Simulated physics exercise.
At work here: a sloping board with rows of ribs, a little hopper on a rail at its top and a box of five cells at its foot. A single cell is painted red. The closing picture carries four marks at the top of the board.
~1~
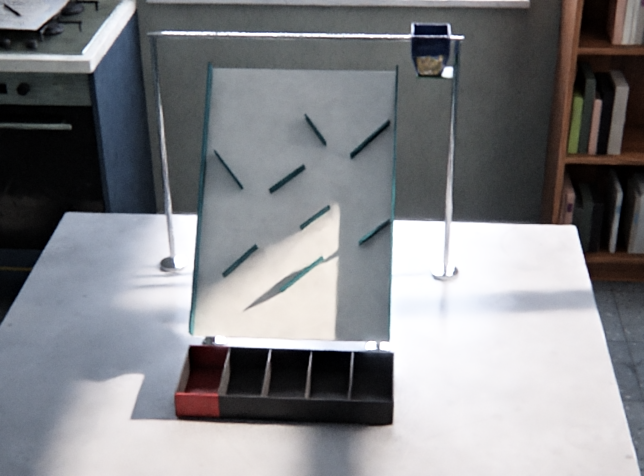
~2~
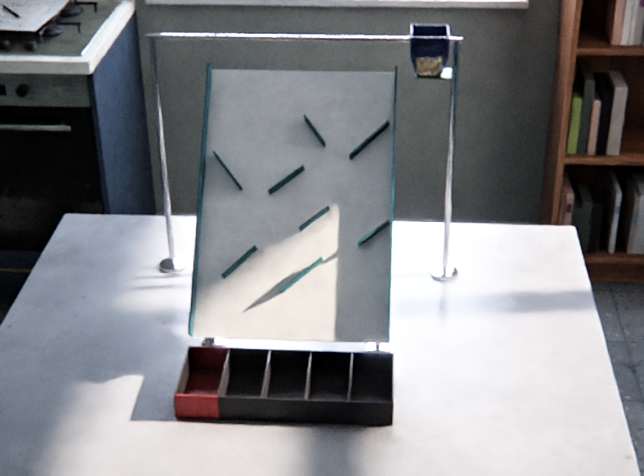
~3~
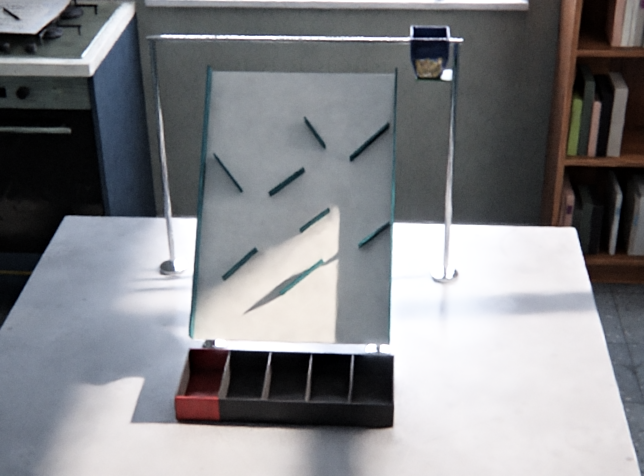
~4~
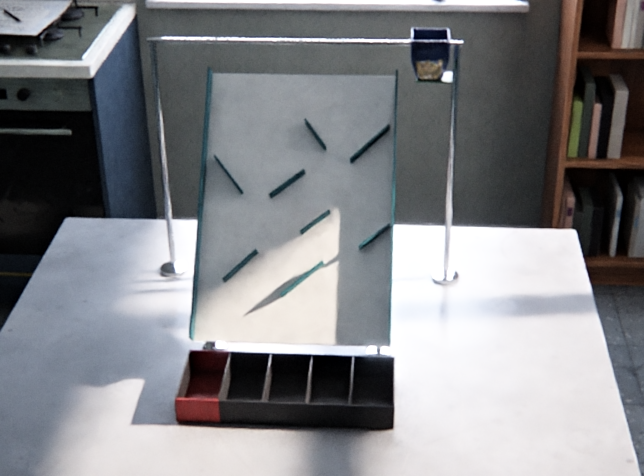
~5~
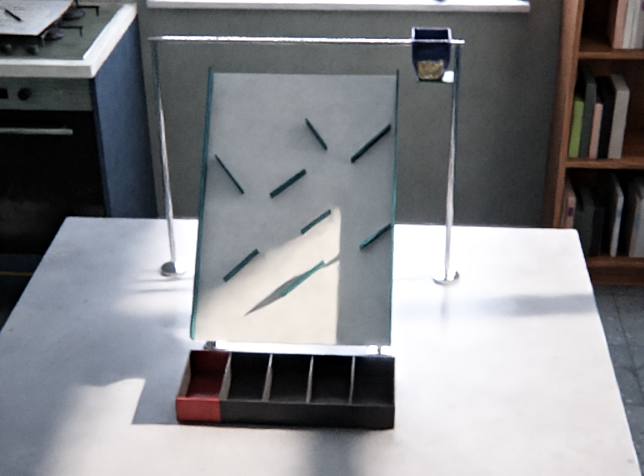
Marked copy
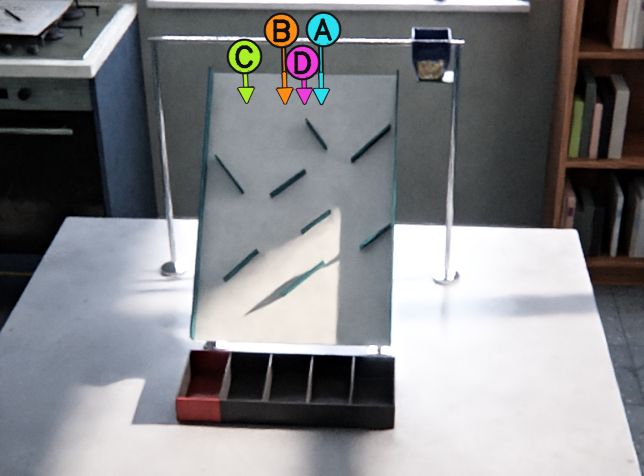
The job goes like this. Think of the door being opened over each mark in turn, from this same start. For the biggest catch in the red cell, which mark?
Mark B does it best.
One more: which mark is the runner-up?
Mark D.
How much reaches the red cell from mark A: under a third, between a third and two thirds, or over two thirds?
It is under a third.
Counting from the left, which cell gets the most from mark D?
The first from the left.
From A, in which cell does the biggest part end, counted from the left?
It is the fourth one.
On the marked copy, mark A meets the board at (321, 98); mark B meets the board at (285, 98); mark C meets the board at (246, 97); mark D meets the board at (304, 98).
If A is chosen, a small part in the red cell, most in other cells, a small part outside the box.
If B is chosen, nearly all in the red cell.
If C is chosen, a small part in the red cell, most in other cells, a stray few outside the box.
If D is chosen, about two thirds in the red cell, about a third in other cells.
